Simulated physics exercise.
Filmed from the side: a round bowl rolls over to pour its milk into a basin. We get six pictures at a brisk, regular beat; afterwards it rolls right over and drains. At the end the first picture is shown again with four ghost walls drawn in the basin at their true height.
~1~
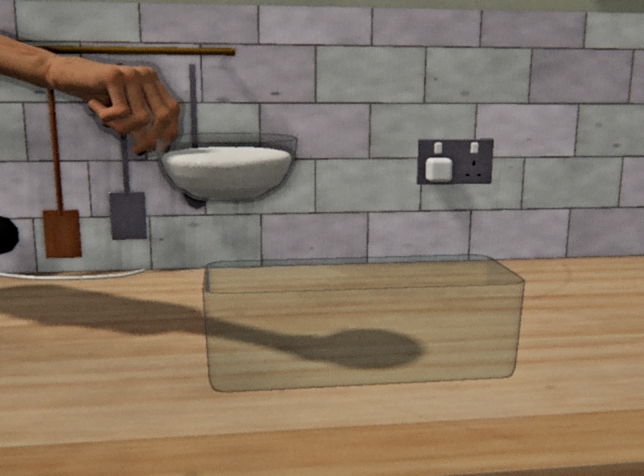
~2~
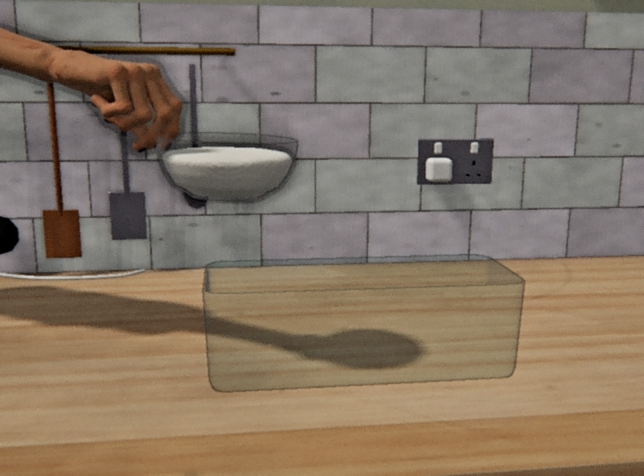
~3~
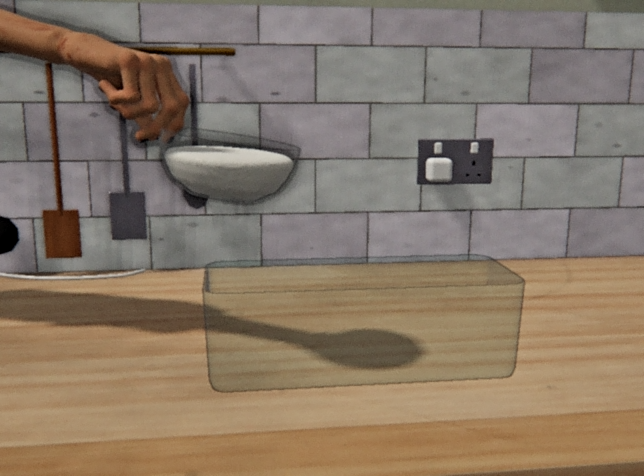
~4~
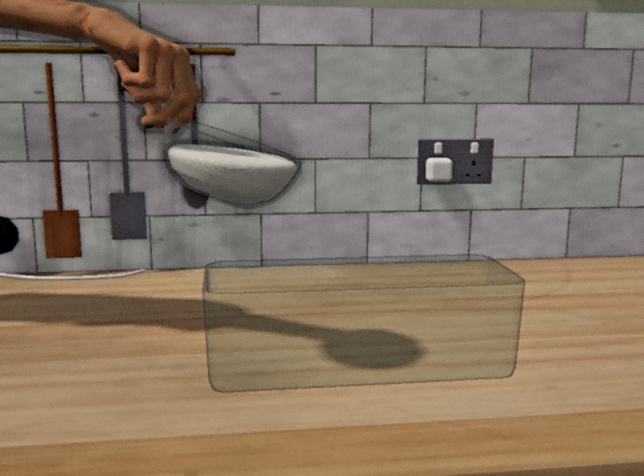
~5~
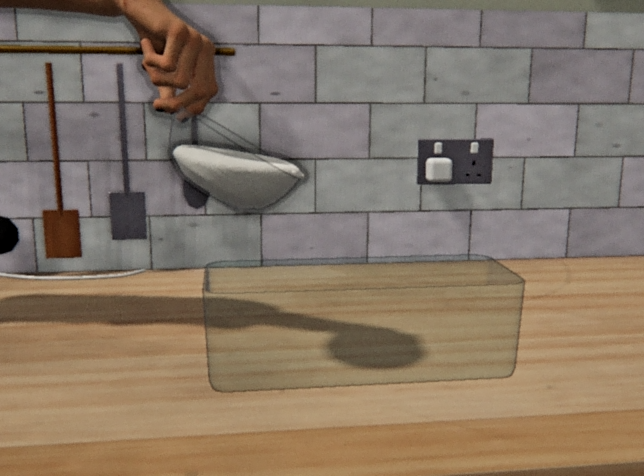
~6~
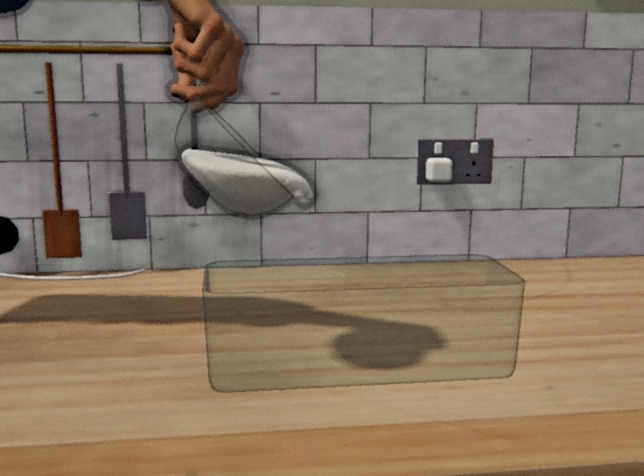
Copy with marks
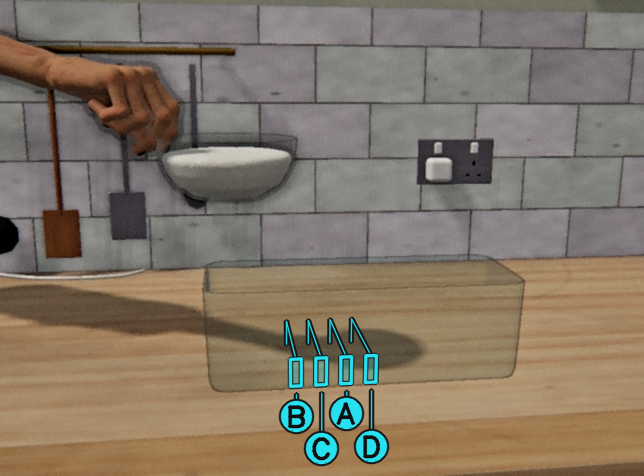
A hand held a clear round bowl of milk above a see-through basin on a wooden counter, then moved right as the bowl tilted steadily rightward until milk reached just over its lip.
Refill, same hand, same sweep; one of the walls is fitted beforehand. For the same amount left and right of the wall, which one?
A works best here.
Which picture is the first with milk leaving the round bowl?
Picture 5.
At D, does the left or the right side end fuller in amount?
More ends on the left.
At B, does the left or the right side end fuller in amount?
The right side.
In cyan, A at (346, 391); B at (296, 394); C at (321, 392); D at (371, 390).
Choosing A, about 48 % ends left of the wall and 49 % right of it; 3 % is lost outside.
Choosing B, about 13 % ends left of the wall and 84 % right of it; 3 % is lost outside.
Choosing C, about 28 % ends left of the wall and 70 % right of it.
Choosing D, about 69 % ends left of the wall and 25 % right of it; 5 % is lost outside.
